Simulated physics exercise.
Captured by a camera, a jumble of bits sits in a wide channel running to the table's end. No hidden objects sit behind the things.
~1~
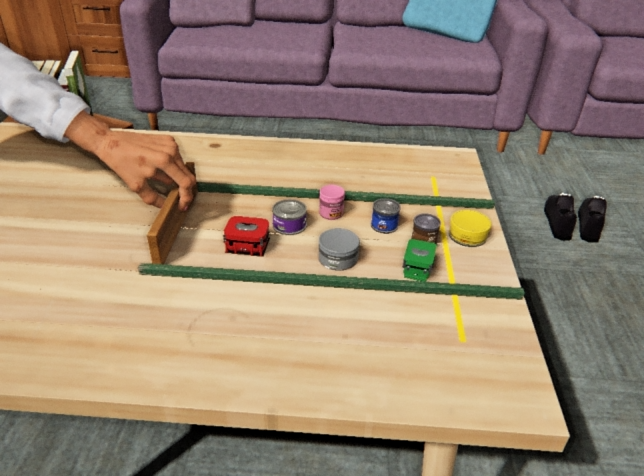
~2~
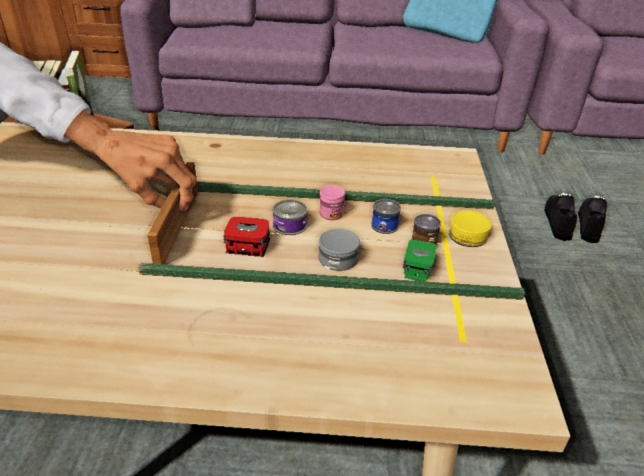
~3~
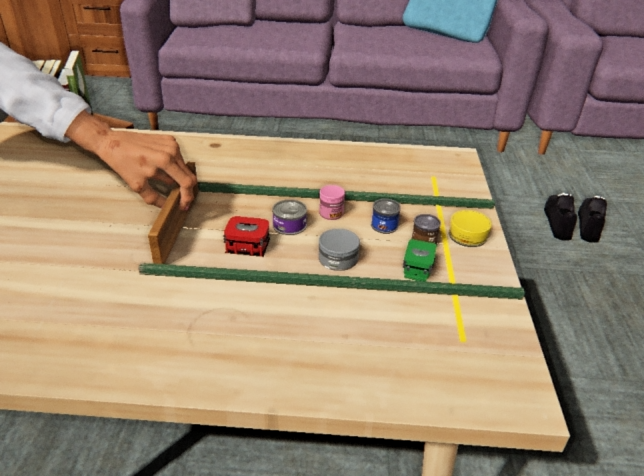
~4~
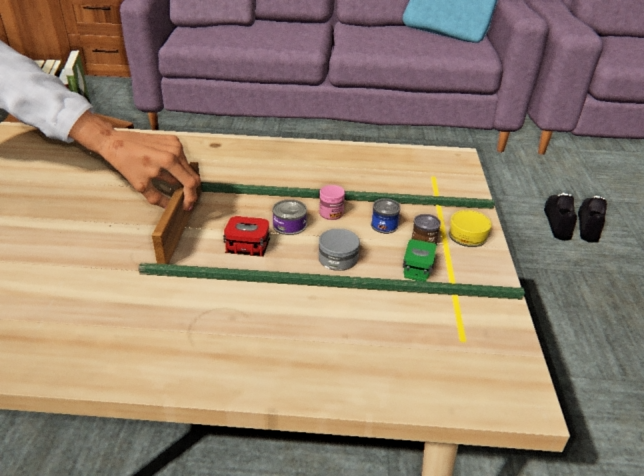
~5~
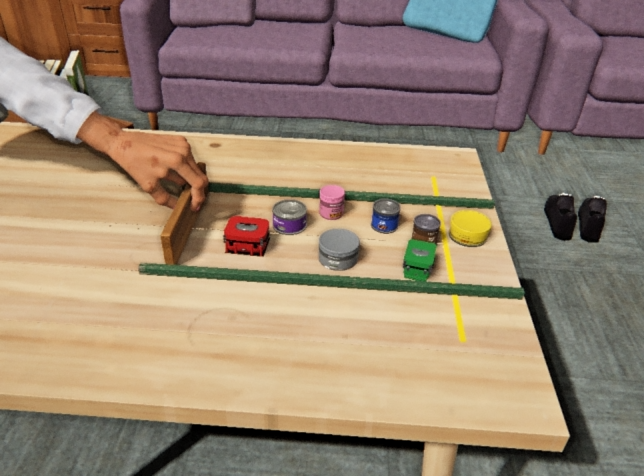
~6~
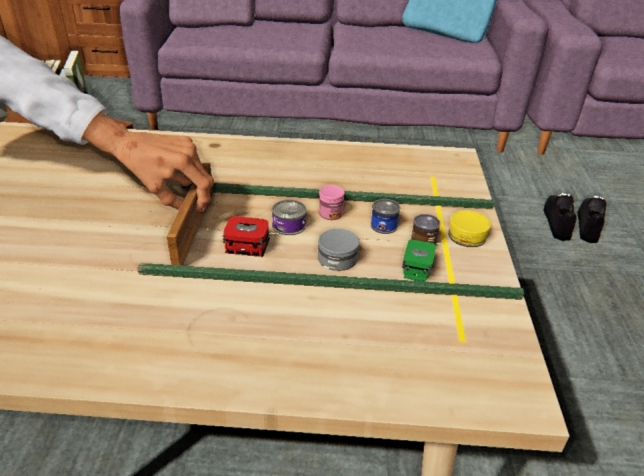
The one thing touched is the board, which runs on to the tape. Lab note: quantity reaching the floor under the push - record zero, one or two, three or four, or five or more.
Recorded: One or two.
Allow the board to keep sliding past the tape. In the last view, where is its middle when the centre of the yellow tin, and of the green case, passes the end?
The middle is at (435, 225) when it's the yellow tin, and at (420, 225) when it's the green case.
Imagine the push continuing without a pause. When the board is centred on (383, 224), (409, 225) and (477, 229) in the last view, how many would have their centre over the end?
Per position: 0 / 0 / 5.
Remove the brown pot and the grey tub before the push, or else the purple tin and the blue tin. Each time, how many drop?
The number is 0 for the first case and 1 for the second.
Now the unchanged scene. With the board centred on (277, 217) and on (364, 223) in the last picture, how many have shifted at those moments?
Answer - first 2, then 6.
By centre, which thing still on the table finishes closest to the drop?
I'd say the grey tub.
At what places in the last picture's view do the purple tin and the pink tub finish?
Final positions: Near (462, 228); near (453, 207).
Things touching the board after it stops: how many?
That comes to 3.
A little later, none off yet; yellow tin at rest near (469, 229); brown pot at rest near (425, 233); green case at rest near (419, 261).
Next, none off yet; yellow tin at rest near (469, 229); brown pot at rest near (425, 233); green case shifted about its own width near (463, 268).
When it is over, the number that fall off is one or two; down, green case and yellow tin.
